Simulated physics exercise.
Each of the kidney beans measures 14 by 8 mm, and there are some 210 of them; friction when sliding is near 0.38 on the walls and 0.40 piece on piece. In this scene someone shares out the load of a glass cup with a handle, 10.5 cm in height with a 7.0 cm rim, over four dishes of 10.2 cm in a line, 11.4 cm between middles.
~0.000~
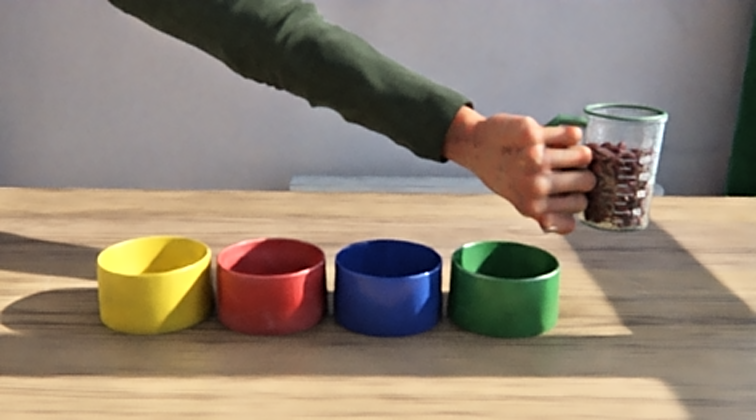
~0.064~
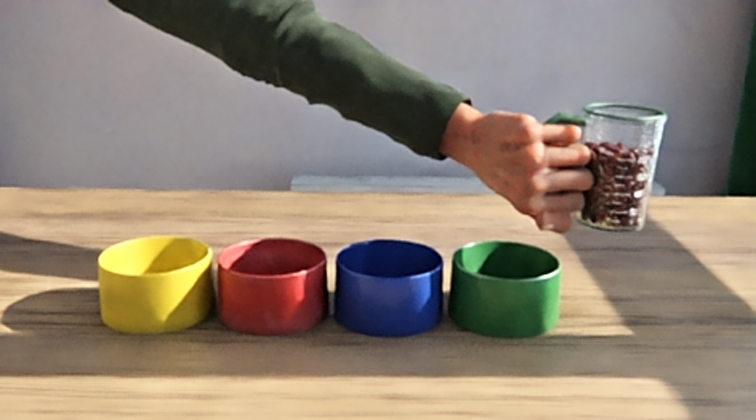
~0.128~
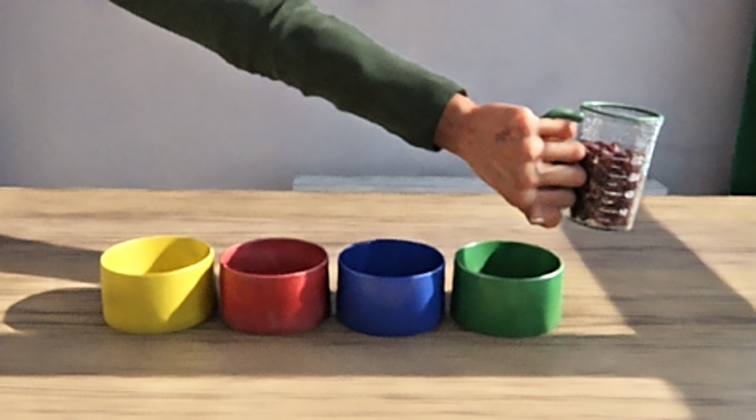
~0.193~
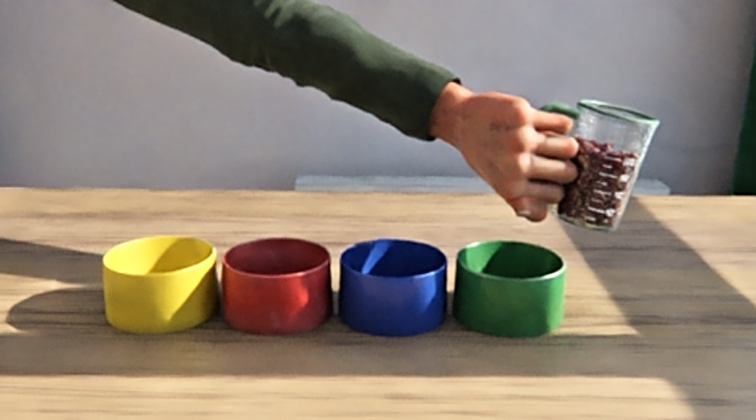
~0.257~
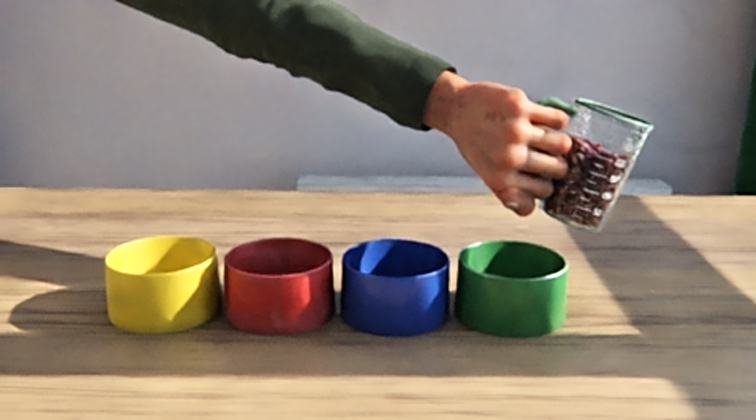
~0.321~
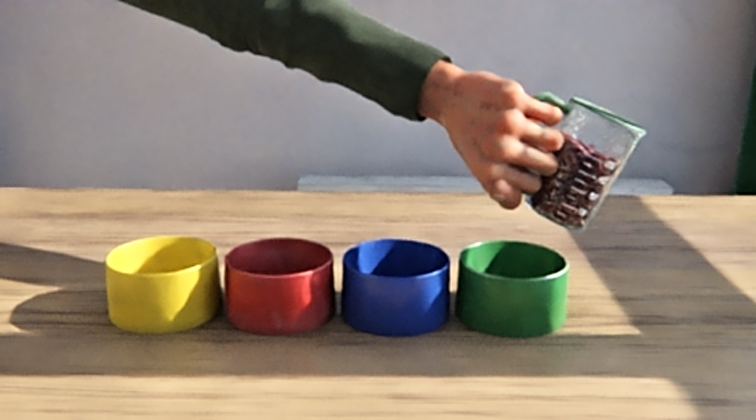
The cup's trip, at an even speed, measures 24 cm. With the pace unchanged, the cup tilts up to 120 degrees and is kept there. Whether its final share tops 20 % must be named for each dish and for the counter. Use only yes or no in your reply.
Red: No; blue: Yes; green: No; yellow: No; counter: No.
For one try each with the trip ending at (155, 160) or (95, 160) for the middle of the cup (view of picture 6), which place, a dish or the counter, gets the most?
Most lands at blue on the first run and at blue on the second.
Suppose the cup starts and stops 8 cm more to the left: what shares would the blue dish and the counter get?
Blue 80, counter 20.
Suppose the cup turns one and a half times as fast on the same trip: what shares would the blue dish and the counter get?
Shares: Blue at 0; counter at 10.
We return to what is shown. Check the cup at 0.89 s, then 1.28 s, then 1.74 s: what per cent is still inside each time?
At the three moments: 100, 95 and 15 percent.
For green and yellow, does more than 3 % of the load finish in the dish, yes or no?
Checking green: It clears; checking yellow: It falls short.
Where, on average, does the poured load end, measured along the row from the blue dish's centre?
Near 2 cm, shifted toward increasing x.
After 0.89 s, tilt 72 degrees; cup holds 100 %.
After 1.28 s, tilt 106 degrees; cup holds 95 %, green 5 %.
After 1.74 s, tilt 120 degrees; cup holds 15 %, blue 70 %, green 10 %.
At rest (2.5 s), red 0 %, blue 85 %, green 10 %, yellow 0 %, counter 5 %.
